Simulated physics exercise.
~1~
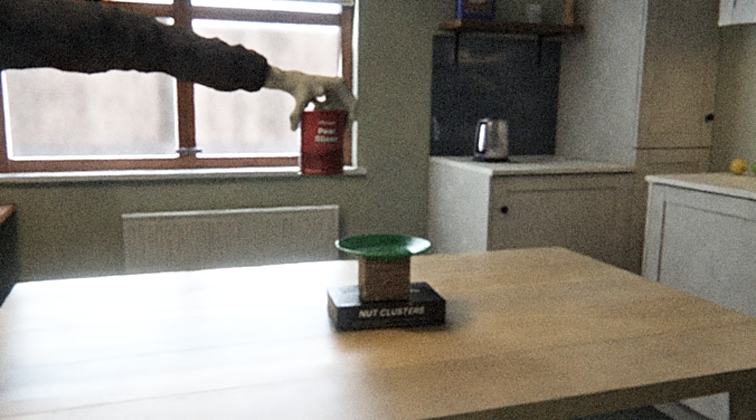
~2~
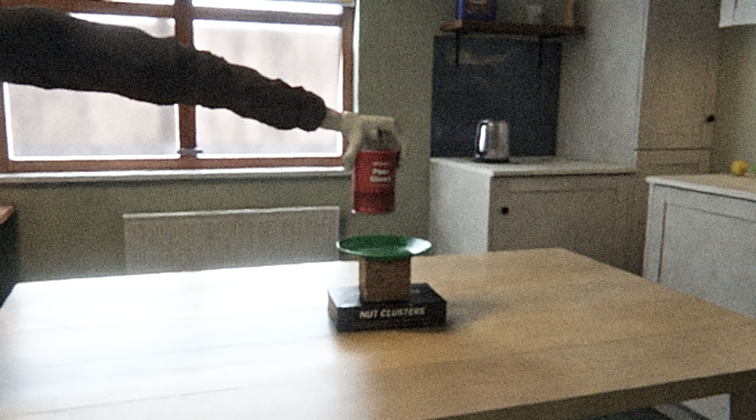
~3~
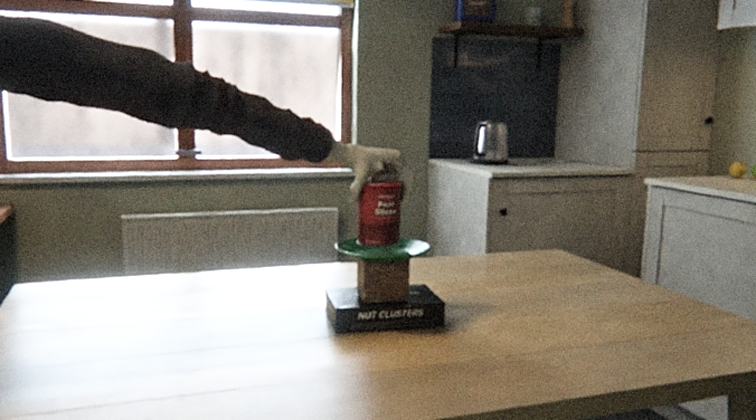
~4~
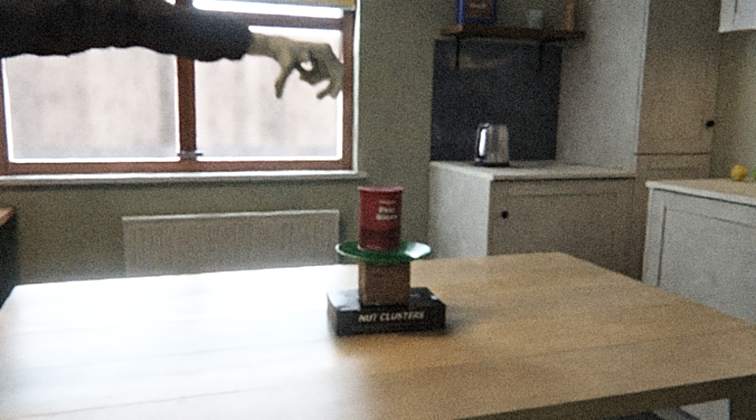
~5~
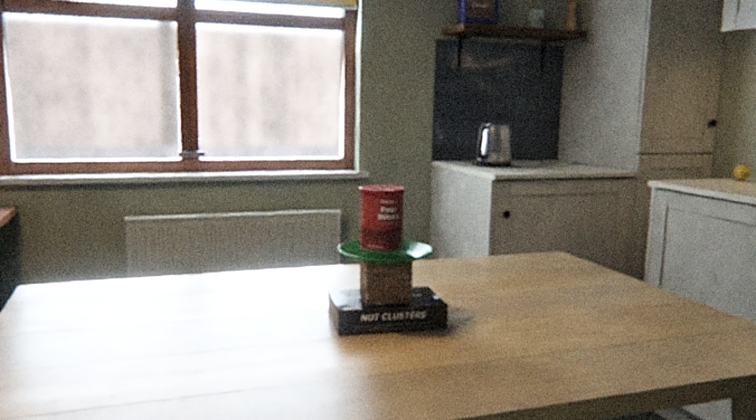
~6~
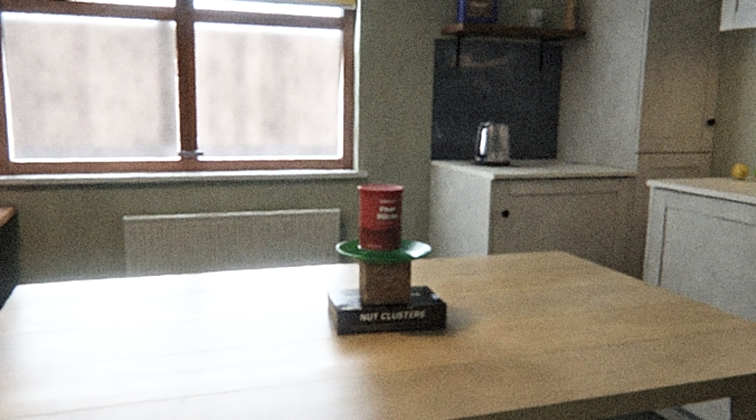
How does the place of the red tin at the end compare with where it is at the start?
At the start the red tin is held in the air in front of the window, up and to the left of the pile. At the end it stands upright on the green plate at the top of the pile, lower and further right.
